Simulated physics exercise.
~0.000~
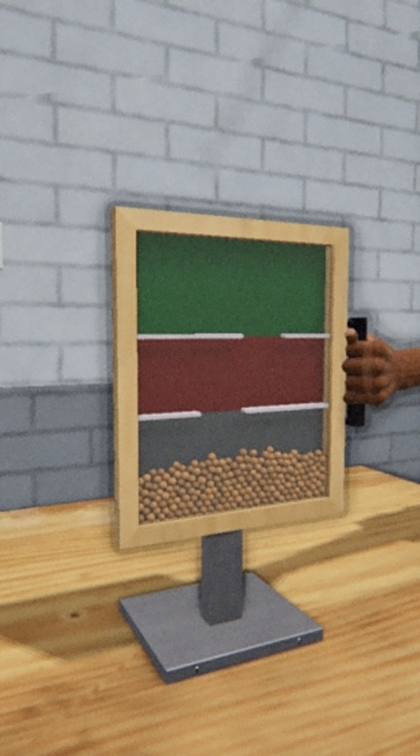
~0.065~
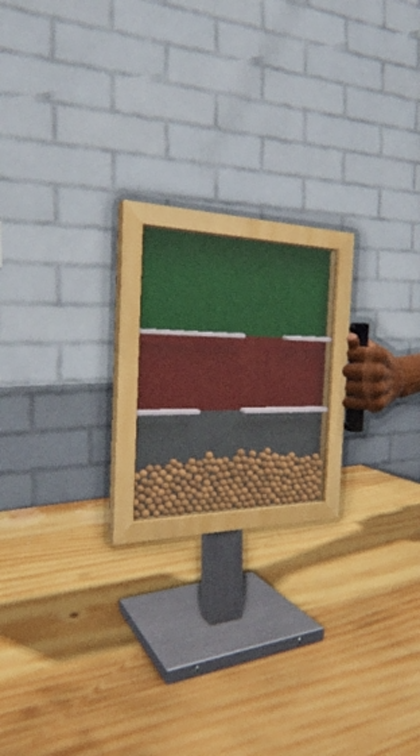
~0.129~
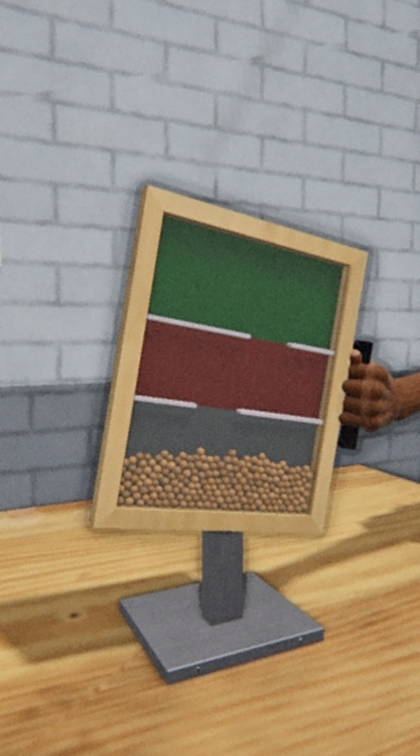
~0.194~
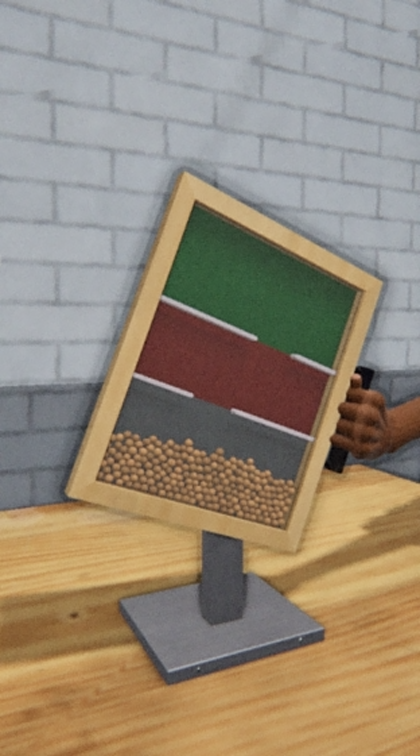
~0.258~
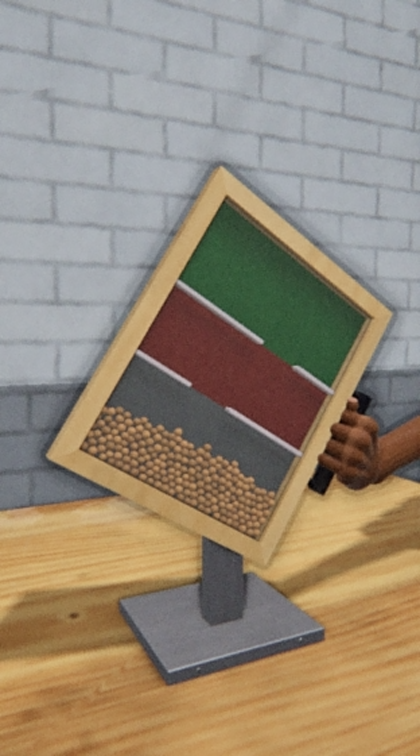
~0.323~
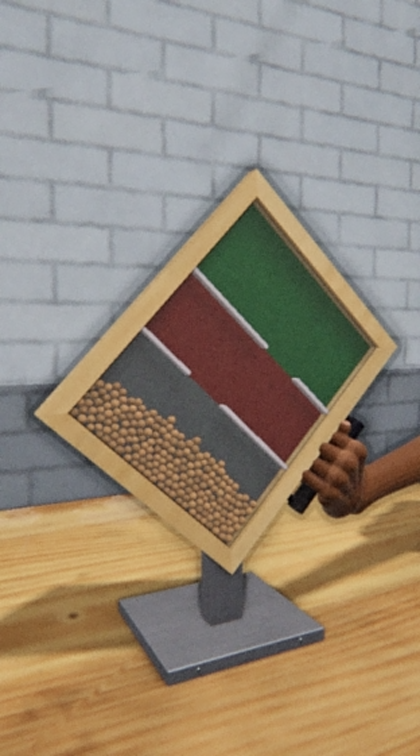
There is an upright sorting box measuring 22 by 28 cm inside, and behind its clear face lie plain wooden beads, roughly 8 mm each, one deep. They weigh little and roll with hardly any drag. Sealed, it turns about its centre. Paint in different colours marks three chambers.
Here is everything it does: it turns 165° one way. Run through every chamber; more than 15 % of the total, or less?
Red less, green more, grey more than 15 %.
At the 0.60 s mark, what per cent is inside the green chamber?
Roughly 0 %.
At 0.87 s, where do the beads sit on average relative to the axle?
Offset: Approx. 10 cm left, 3 cm above.
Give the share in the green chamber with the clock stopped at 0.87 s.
The share there is some 0 per cent.
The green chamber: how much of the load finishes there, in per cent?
I'd put it at close to 45 in a hundred.
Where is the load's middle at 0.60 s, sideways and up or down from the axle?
About 10 cm left and 4 cm below.
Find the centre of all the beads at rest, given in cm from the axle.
Some 6 cm left and 3 cm below.
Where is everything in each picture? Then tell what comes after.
The first picture shows level; about 200 beads; load centre (237, 483); top bead (243, 453); red (236, 374), green (236, 288), grey (236, 459).
The second picture shows turned 3° clockwise; load centre (234, 483); top bead (209, 456).
The third picture shows turned 10° clockwise; load centre (222, 484); top bead (164, 454); wall ends (128, 397) to (193, 405), (240, 412) to (322, 422), (141, 316) to (247, 336), (290, 345) to (333, 354).
The fourth picture shows turned 21° clockwise; load centre (204, 480); top bead (127, 435).
The fifth picture shows turned 32° clockwise; load centre (187, 473); top bead (103, 411).
The sixth picture shows turned 43° clockwise; load centre (171, 463); top bead (99, 384); red (239, 373), green (288, 311), grey (184, 442).
After 0.60 s, it stands 90° clockwise; the beads' middle is 10 cm left of and 4 cm below the centre; grey 100 %.
After 0.87 s, it stands 136° clockwise; the beads' middle is 10 cm left of and 3 cm above the centre; grey 100 %.
After 1.11 s, it stands 165° clockwise; the beads' middle is 6 cm left of and 5 cm above the centre; red 5 %, green 5 %, grey 90 %.
Settled by 3.0 s, it stands 165° clockwise; red 0 %, green 45 %, grey 55 %.
